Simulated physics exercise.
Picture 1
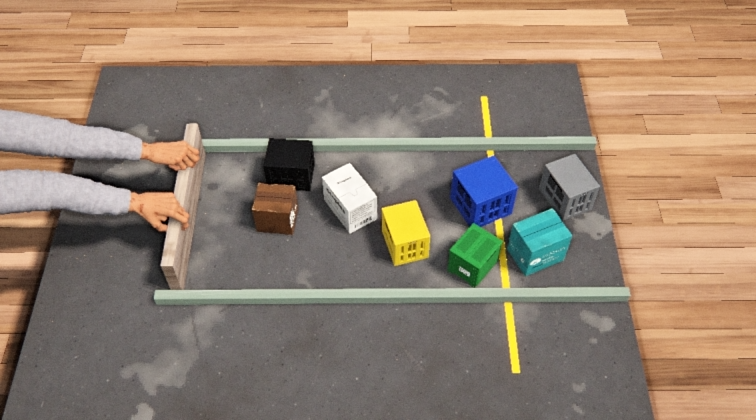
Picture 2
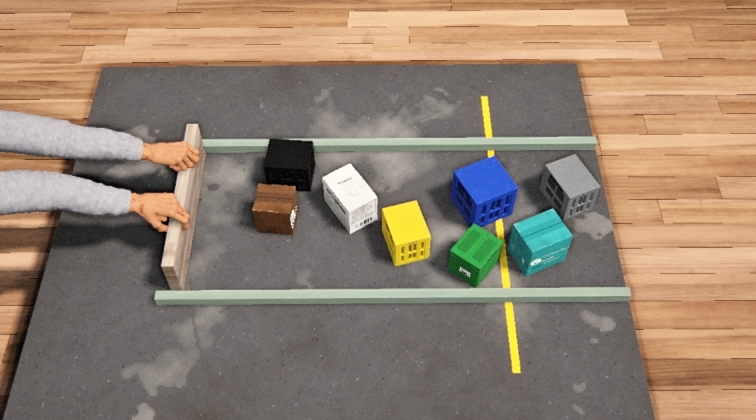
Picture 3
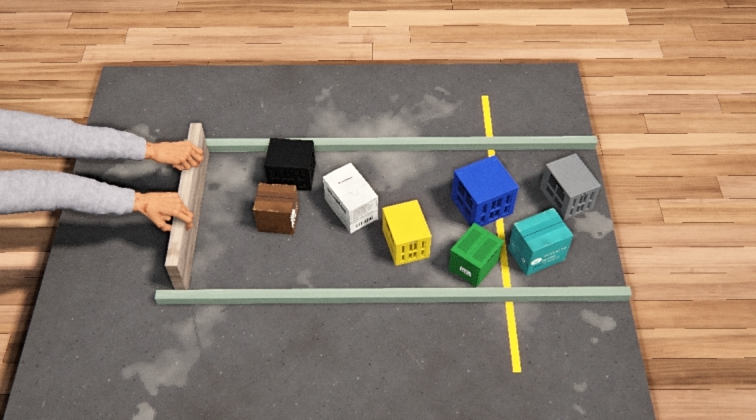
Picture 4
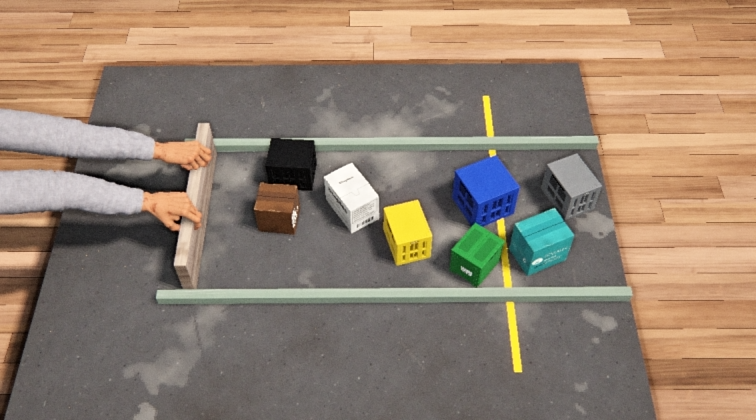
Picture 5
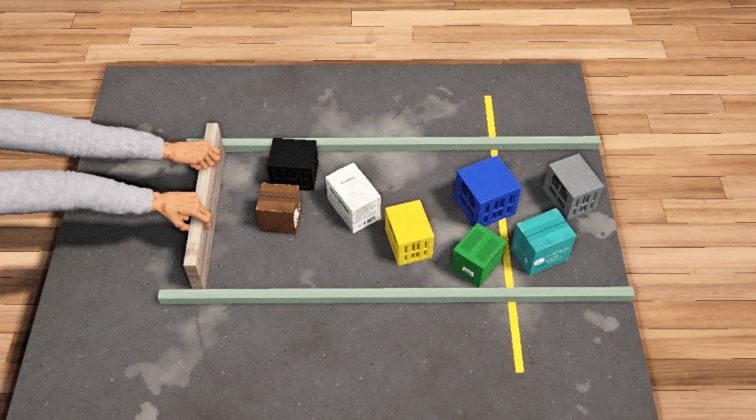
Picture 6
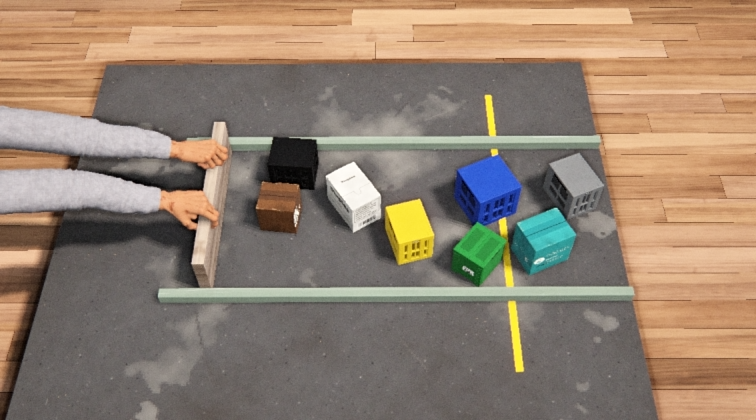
Two hands sliding a wooden plank slowly rightward between pale green rails toward eight still, colourful boxes around a yellow tape line.
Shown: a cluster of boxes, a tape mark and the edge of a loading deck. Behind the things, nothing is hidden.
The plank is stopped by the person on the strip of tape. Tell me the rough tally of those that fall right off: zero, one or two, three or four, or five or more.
A single one or a pair drops off.
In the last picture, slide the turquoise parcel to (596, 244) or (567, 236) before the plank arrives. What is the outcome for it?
Taking them in order, it remains on top and then remains on top.
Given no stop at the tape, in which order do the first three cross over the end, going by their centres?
Grey crate, blue crate, turquoise parcel.
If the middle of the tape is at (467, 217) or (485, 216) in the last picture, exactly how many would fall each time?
On the ground you'd count 0 the first time and 1 the second.
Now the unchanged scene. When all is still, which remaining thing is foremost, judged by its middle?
Answer: The blue crate.
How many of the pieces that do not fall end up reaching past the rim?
The total comes out at 1.
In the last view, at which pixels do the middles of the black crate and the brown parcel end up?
For the black crate it's (520, 158), and for the brown parcel it's (522, 205).
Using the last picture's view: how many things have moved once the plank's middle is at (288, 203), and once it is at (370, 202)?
That makes 2 at the first spot and 4 at the second.
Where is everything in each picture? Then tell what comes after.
The first picture shows grey crate (569, 187); turquoise parcel (539, 243); blue crate (483, 193); plank (185, 205); tape (498, 217).
The second picture shows turquoise parcel (539, 243); plank (186, 205).
The third picture shows blue crate (484, 193); brown parcel (277, 209).
The fourth picture shows grey crate (571, 187); green tote (476, 256).
The fifth picture shows turquoise parcel (543, 242); black crate (294, 164).
The sixth picture shows grey crate (573, 187); turquoise parcel (543, 242); blue crate (487, 192); plank (213, 203); tape (502, 216).
Early on, none off yet; grey crate at rest near (573, 187); turquoise parcel at rest near (543, 242); blue crate at rest near (487, 192).
A while later, none off yet; grey crate at rest near (573, 187); turquoise parcel at rest near (543, 242); blue crate travelled a little near (501, 191).
Finally, the number that fall off is one or two; lost, grey crate.
